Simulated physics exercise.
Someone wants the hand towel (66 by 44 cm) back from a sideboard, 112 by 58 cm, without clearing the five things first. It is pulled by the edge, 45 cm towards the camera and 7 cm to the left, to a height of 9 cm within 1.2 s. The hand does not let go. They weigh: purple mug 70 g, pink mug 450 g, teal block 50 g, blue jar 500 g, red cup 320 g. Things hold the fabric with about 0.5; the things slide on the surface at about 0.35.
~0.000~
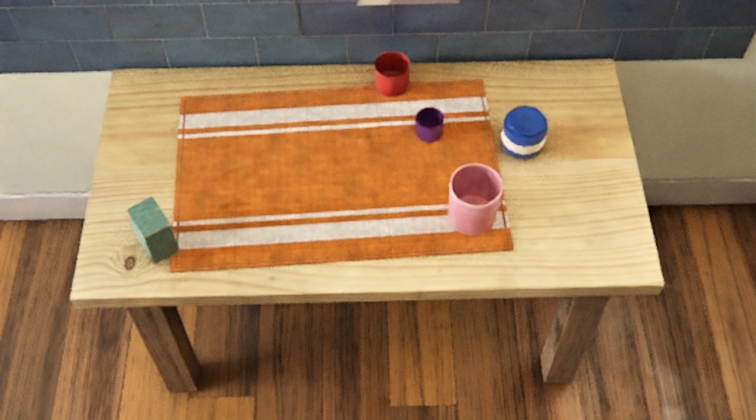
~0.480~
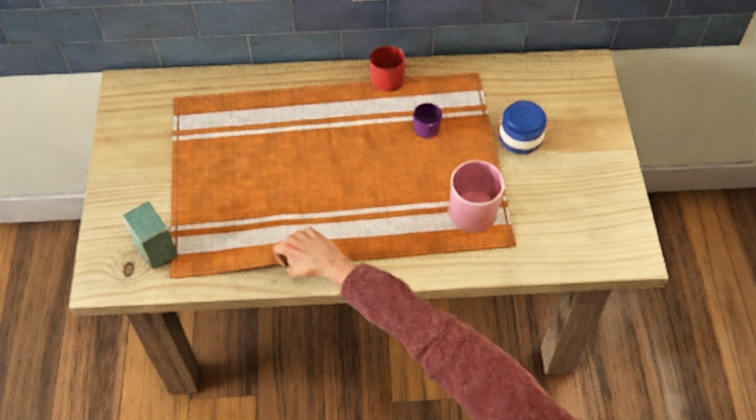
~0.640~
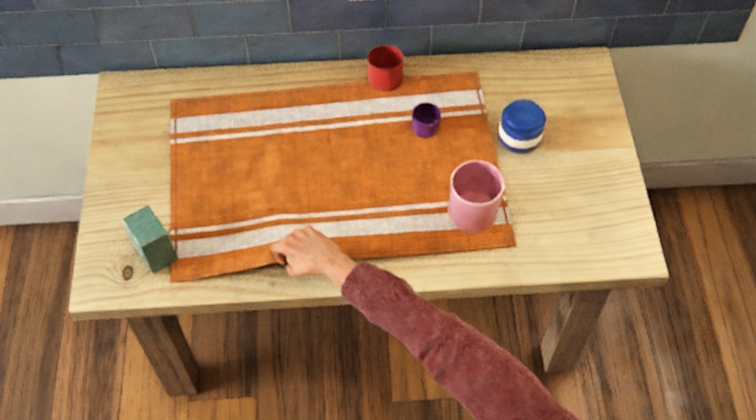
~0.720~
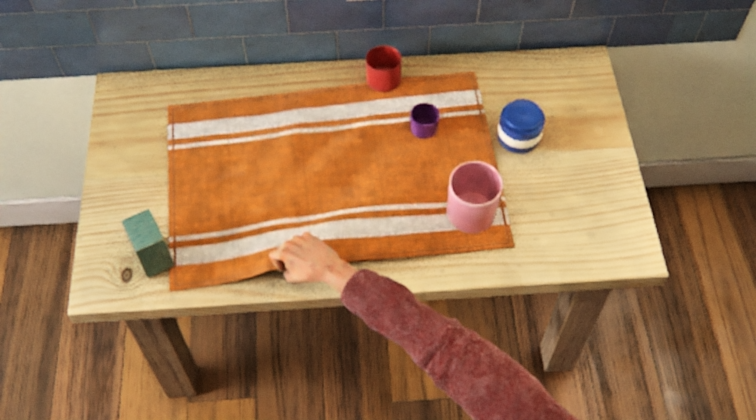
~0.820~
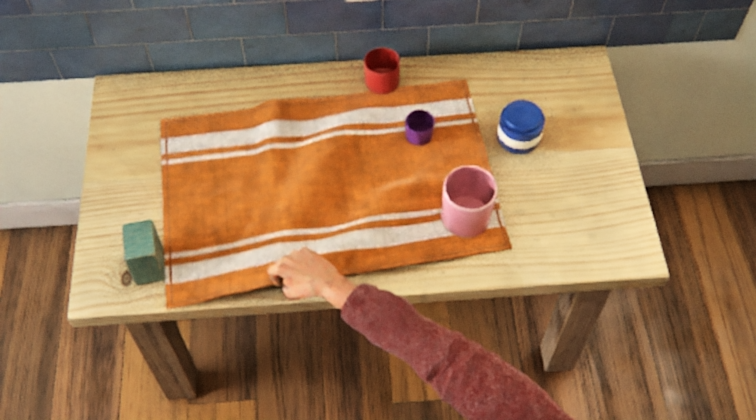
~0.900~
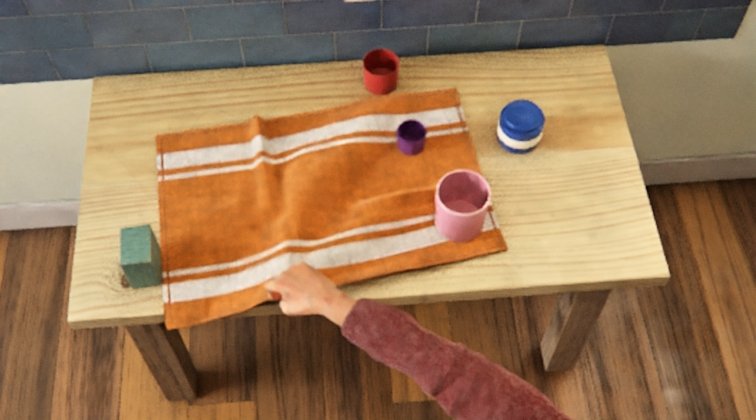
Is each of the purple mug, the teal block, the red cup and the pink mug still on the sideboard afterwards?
In order: The purple mug goes over the edge; the teal block remains up there; the red cup keeps to the top; the pink mug falls off.
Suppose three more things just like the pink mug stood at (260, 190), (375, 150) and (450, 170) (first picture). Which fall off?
In that order: Falls off, goes over, goes over.
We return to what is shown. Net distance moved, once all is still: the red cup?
Red cup 0 cm.
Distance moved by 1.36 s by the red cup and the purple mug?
Red cup 0 cm, purple mug 30 cm.
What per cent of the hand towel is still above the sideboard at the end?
Some 0 per cent of it.
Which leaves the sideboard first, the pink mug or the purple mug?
The pink one.
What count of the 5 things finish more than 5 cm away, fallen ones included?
That makes 2.
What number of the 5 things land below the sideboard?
I count 2.
After 1.1 s, 80 % of the hand towel is still over the top; purple mug 16 cm off its start, pink mug 11 cm off its start, teal block 3 cm off its start.
After 1.4 s, 55 % of the hand towel is still over the top; purple mug 31 cm off its start, pink mug 22 cm off its start, teal block 4 cm off its start.
After 1.6 s, 25 % of the hand towel is still over the top; purple mug 45 cm off its start at (282, 272), pink mug 34 cm off its start at (368, 344), teal block 4 cm off its start at (127, 249).
After 1.8 s, 0 % of the hand towel is still over the top; purple mug over the edge, pink mug over the edge, teal block 4 cm off its start.
After 3.4 s, 0 % of the hand towel is still over the top; purple mug over the edge, pink mug over the edge, teal block 4 cm off its start at (126, 249), red cup 0 cm off its start at (381, 62).
